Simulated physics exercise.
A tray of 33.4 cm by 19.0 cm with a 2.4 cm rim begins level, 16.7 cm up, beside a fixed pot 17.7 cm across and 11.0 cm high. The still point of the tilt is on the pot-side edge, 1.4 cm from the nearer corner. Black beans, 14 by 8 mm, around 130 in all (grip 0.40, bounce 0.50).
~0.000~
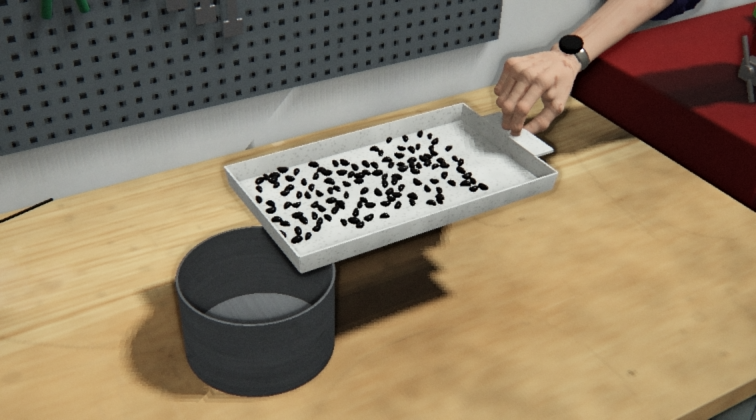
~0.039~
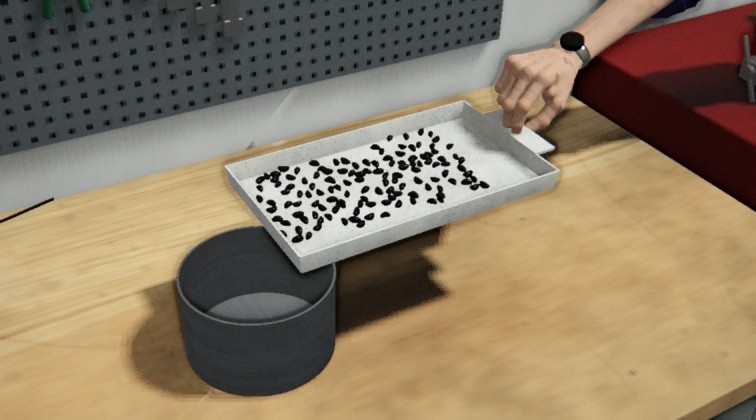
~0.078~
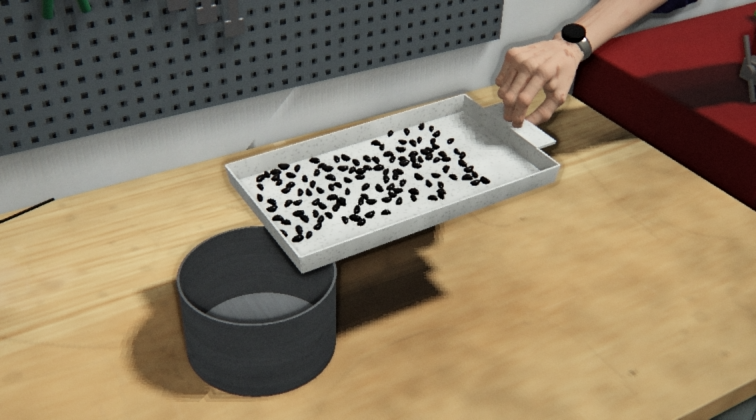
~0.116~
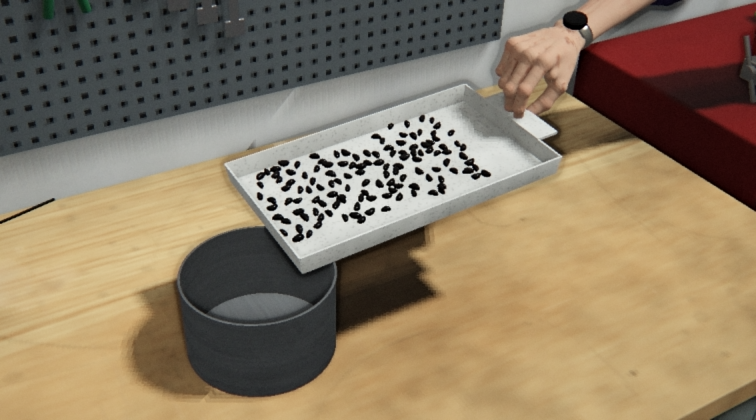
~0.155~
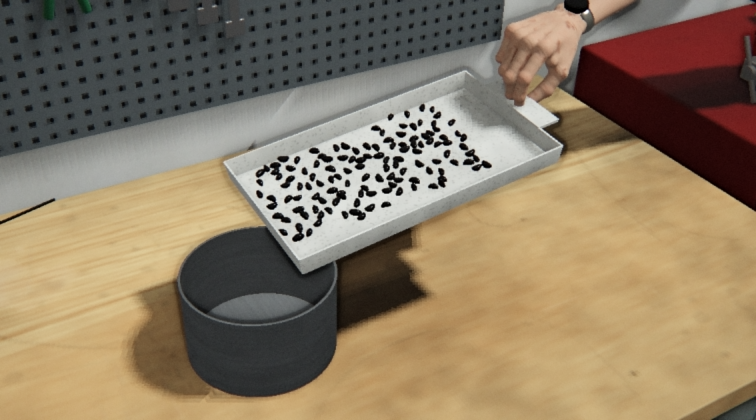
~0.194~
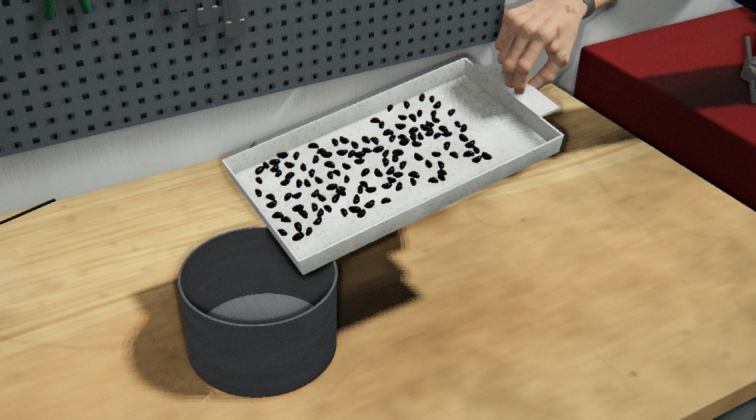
A hand gradually raises the right end of a white tray scattered with black beans.
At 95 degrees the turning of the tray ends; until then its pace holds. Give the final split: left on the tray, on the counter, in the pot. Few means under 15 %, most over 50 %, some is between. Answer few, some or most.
Tray few, counter most, pot some.
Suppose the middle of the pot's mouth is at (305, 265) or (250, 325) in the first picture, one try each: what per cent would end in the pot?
About 0 and 90 per cent.
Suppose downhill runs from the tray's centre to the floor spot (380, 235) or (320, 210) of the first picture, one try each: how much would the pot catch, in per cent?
Some 0 and 80 per cent.
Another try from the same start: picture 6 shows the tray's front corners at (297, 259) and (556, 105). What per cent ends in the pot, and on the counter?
Pot 45, counter 45.
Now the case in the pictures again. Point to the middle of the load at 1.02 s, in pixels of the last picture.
Around (273, 247).
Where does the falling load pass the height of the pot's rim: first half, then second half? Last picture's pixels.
First near (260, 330), later near (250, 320).
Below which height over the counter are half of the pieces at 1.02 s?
Roughly 20 cm.
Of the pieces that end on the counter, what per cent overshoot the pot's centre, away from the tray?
Roughly 80 per cent.
Then, at 0.69 s, tilt 51 degrees; the tray holds 100 %, the pot 0 %.
After 1.02 s, tilt 77 degrees; the tray holds 75 %, the pot 5 %.
After 1.45 s, tilt 95 degrees; the tray holds 15 %, the pot 25 %.
At rest (2.9 s), tray 5 %, counter 60 %, pot 35 %.
